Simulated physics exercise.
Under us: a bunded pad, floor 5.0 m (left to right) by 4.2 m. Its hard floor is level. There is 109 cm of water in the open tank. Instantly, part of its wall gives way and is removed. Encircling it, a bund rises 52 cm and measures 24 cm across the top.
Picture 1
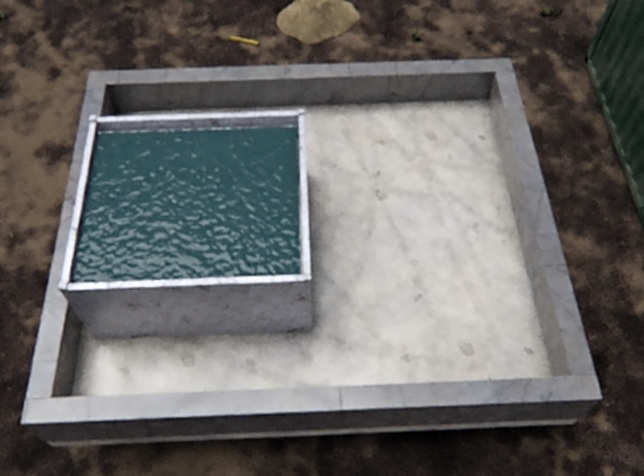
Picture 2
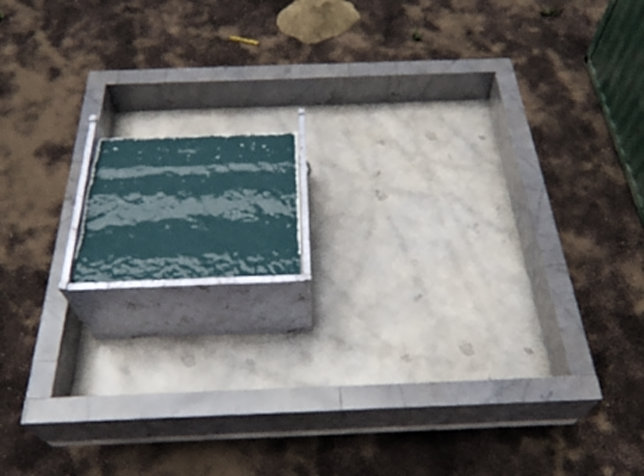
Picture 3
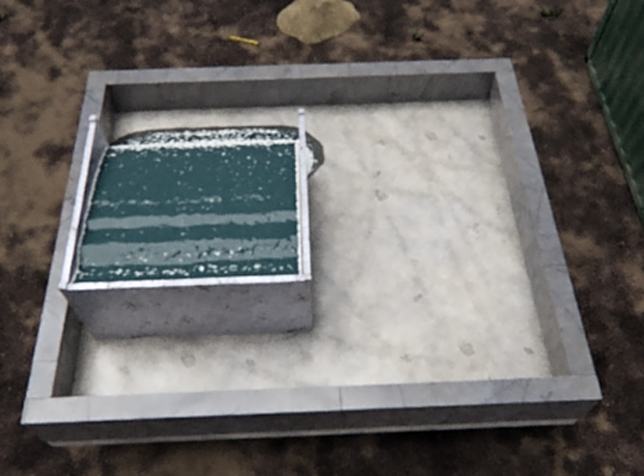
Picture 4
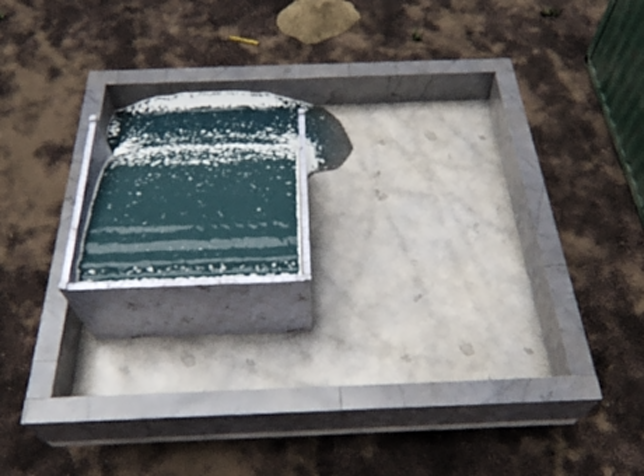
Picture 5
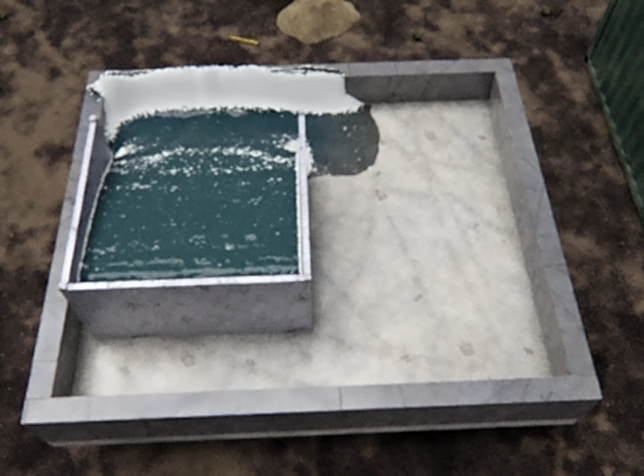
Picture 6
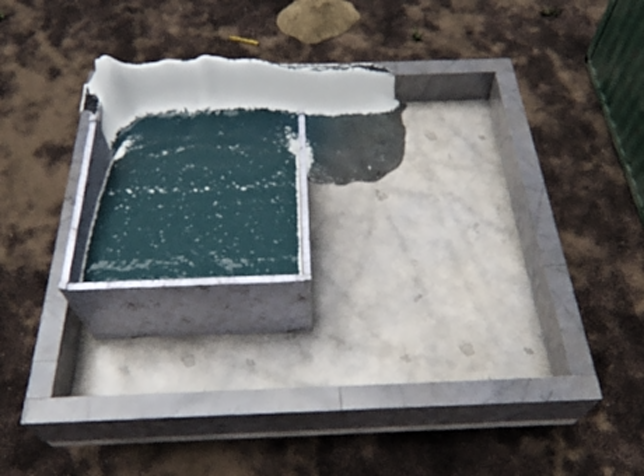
Dark green water poured out of a square open tank when its back wall went missing, piled up white against the low wall behind it, and spread rightward across part of the pale floor.
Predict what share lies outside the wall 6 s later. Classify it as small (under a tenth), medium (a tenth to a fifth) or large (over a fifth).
Medium.
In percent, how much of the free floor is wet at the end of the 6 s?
Around 100 per cent wet.
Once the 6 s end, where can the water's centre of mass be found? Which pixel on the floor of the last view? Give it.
Centre: Roughly (276, 245) px.
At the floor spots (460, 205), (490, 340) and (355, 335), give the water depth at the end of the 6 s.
13, 21, 19 cm.
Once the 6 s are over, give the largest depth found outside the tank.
Roughly 53 cm.
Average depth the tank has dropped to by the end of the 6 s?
The average depth is around 21 cm.
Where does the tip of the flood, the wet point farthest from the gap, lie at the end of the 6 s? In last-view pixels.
Somewhere about (539, 393).
A moment later water covers 30 % of the floor and is deepest (122 cm) near (114, 132); 2 % is over the wall.
Soon after water covers 35 % of the floor and is deepest (89 cm) near (129, 121); 9 % is over the wall.
Next water covers 55 % of the floor and is deepest (50 cm) near (70, 413); 15 % is over the wall.
Later on water covers 70 % of the floor and is deepest (38 cm) near (536, 376); 15 % is over the wall.
At the end water covers 75 % of the floor and is deepest (53 cm) near (94, 261); 15 % is over the wall.
